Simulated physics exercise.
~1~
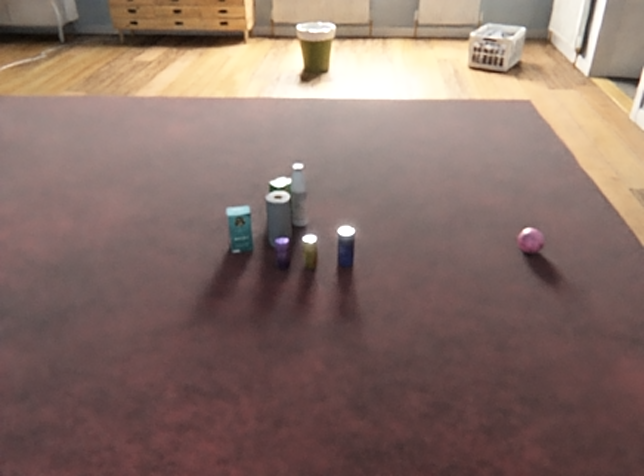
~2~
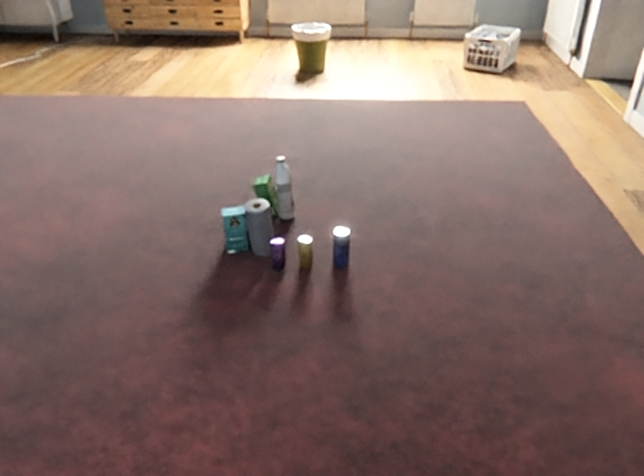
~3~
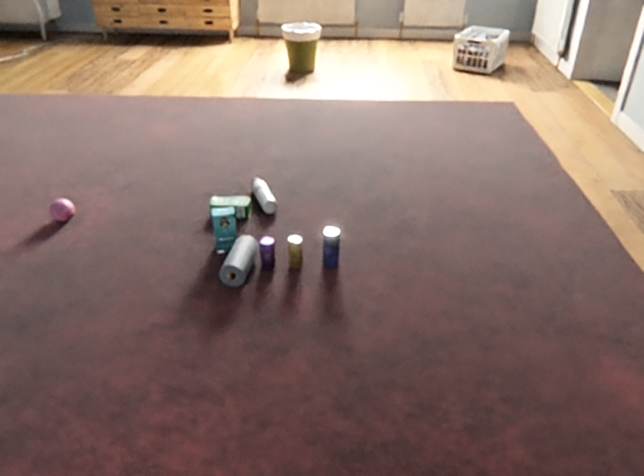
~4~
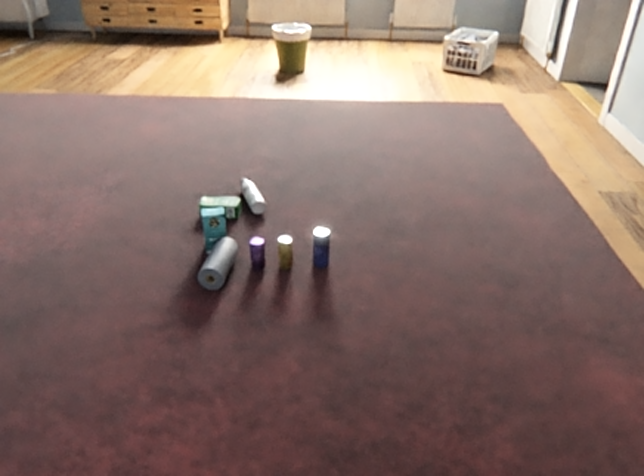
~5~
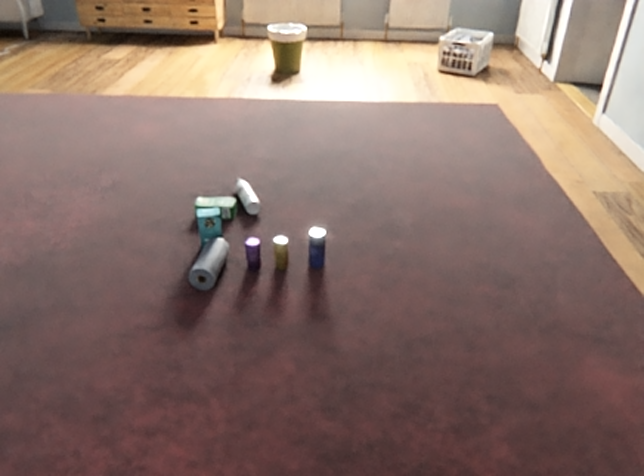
At first, a pink ball is to the right of a small group of upright cans, cartons, a grey roll and a white bottle on a dark red floor. The ball then drops out of sight among the group, and the grey roll, green carton and white bottle shift left and lean. Next, the ball reappears on the far left, with those three now lying on their sides. It leaves view as the camera pans slightly right. At the end, the three lie tipped over, while the turquoise carton and the purple, yellow and blue cans still stand.
